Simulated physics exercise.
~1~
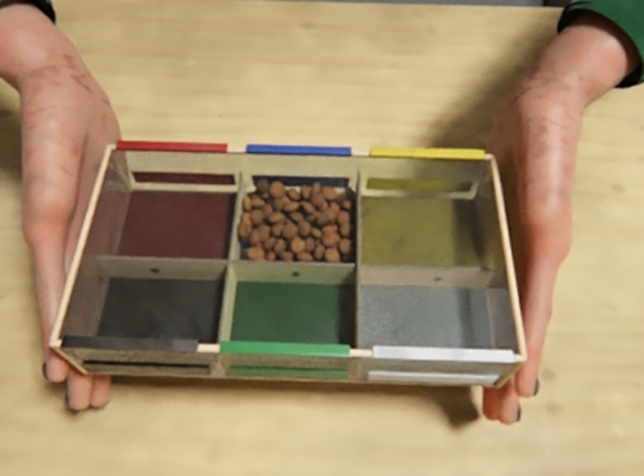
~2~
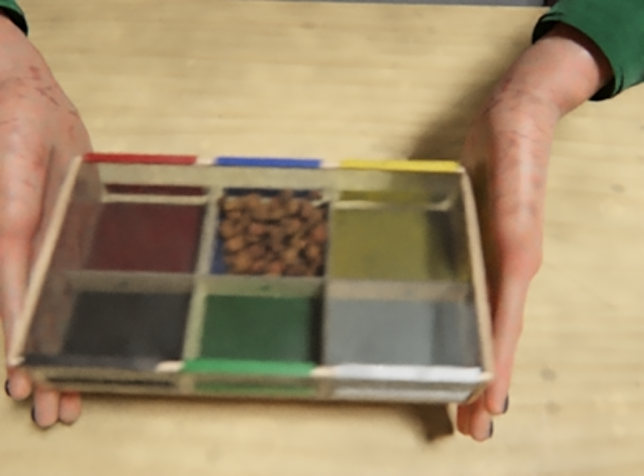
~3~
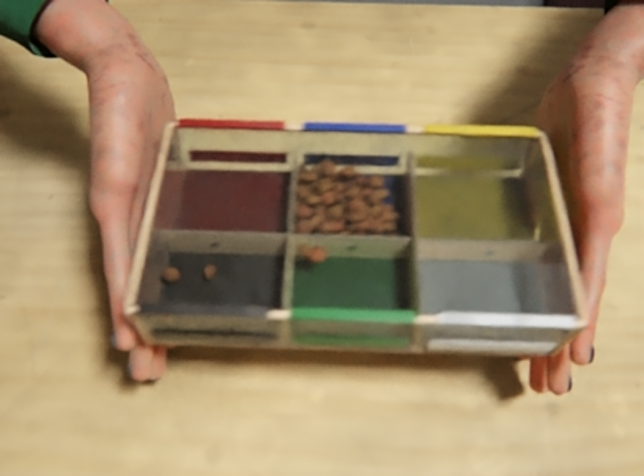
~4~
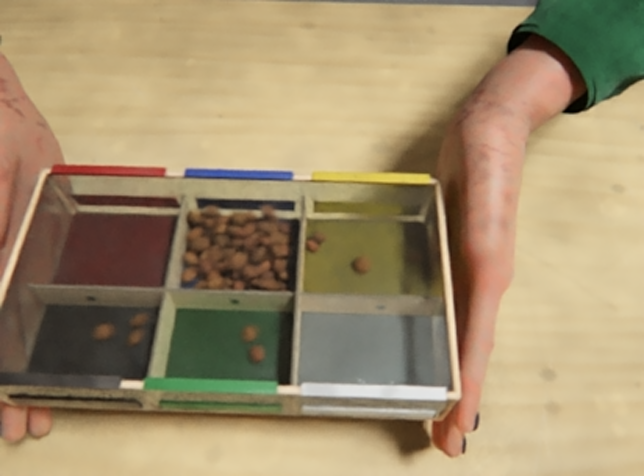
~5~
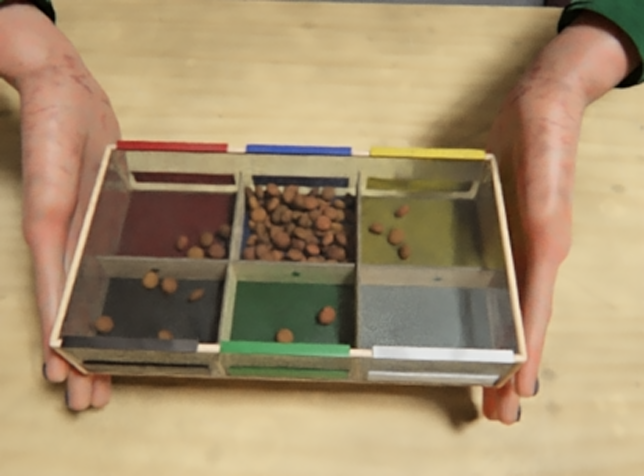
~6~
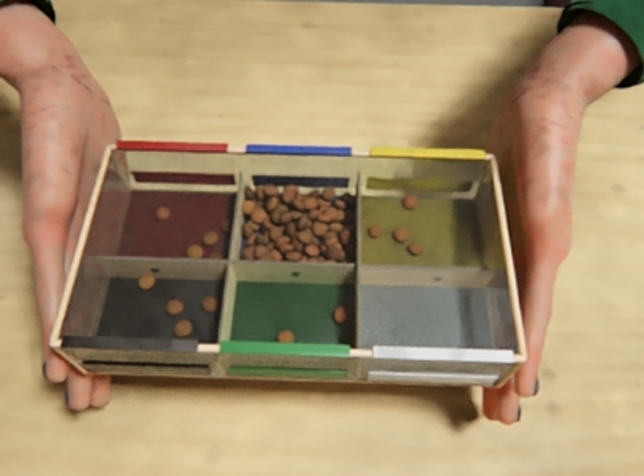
Two hands shake a divided clear box, scattering some brown kibble from the blue compartment.
